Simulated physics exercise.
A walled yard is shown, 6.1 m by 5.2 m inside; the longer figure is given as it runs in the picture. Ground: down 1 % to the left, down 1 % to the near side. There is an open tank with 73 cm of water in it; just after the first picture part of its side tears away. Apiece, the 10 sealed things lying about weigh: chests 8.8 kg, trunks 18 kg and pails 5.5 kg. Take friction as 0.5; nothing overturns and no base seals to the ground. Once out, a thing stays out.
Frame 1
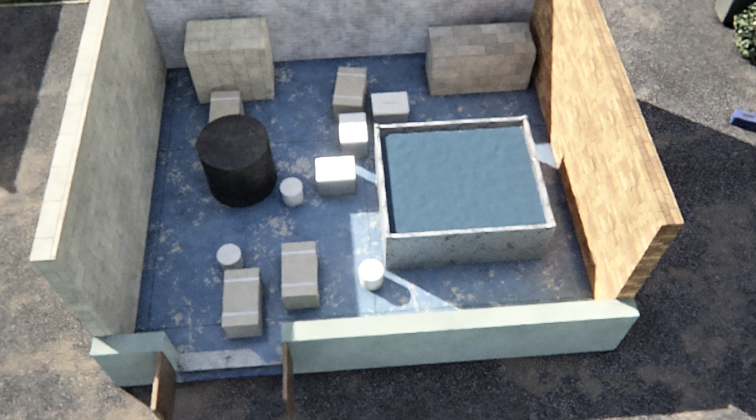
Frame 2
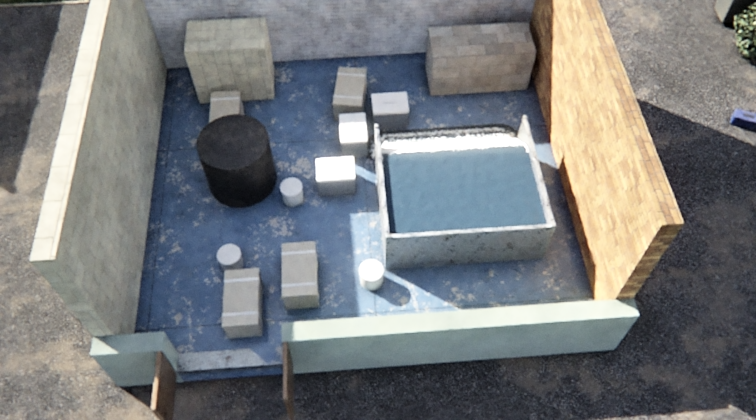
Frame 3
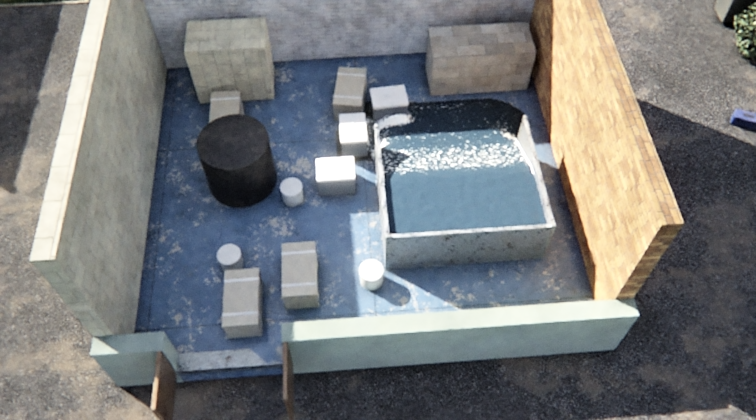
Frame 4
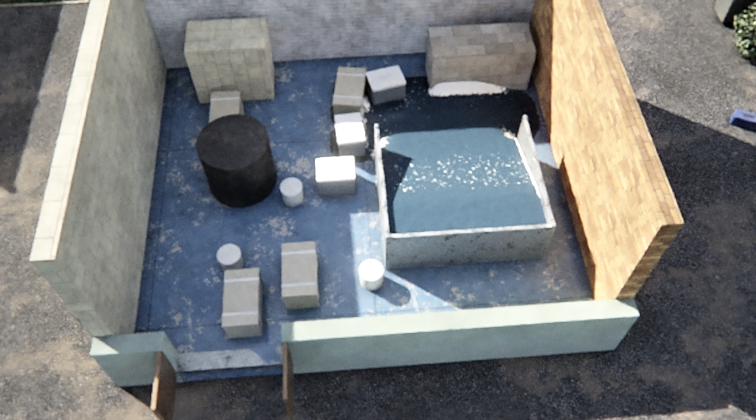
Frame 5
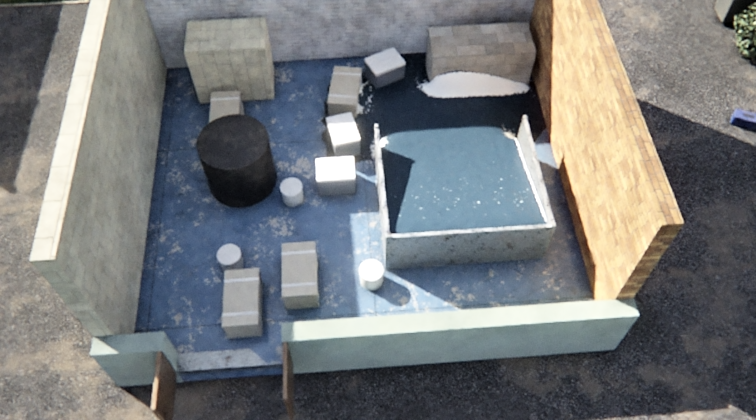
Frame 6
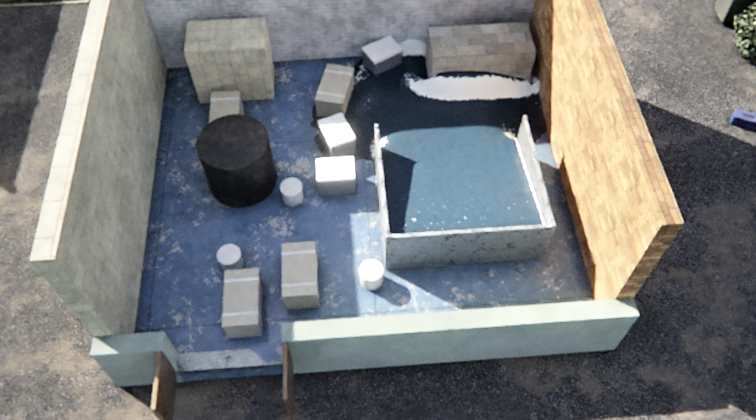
In the video, the far side of a square water tank in a walled yard gives way, and water pours out toward the back wall, spreading across the floor and pushing a few nearby pale boxes away and turning them.
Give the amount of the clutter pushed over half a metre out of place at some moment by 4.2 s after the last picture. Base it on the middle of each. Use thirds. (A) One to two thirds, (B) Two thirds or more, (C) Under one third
B.
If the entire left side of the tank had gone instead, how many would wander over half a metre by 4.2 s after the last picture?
The answer would then be 6.
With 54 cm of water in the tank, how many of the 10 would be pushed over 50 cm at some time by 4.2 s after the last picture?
Count under that change: 5.
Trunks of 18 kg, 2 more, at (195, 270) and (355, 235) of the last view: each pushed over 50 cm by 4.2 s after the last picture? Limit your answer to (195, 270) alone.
Result: Below the mark.
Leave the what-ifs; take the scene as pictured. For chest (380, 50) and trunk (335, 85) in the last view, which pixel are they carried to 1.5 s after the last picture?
(307, 41) and (285, 80), roughly.
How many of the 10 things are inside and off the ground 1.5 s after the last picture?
It comes to 1 of them.
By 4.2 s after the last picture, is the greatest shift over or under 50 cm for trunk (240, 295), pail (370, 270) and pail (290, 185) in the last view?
The first is inside the limit, the second beyond the limit, and the third beyond the limit.
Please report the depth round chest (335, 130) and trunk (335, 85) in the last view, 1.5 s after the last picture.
Depths: Near 1 cm, then near 19 cm.
Then, 0.4 s after the last picture 2 of 10 are over 50 cm from their spots; 1 afloat.
Then, 1.5 s after the last picture 2 of 10 are over 50 cm from their spots; 1 afloat.
Then, 2.8 s after the last picture 6 of 10 are over 50 cm from their spots; 2 afloat.
Then, 4.2 s after the last picture 8 of 10 are over 50 cm from their spots, and 8 have been at some point; 8 afloat.
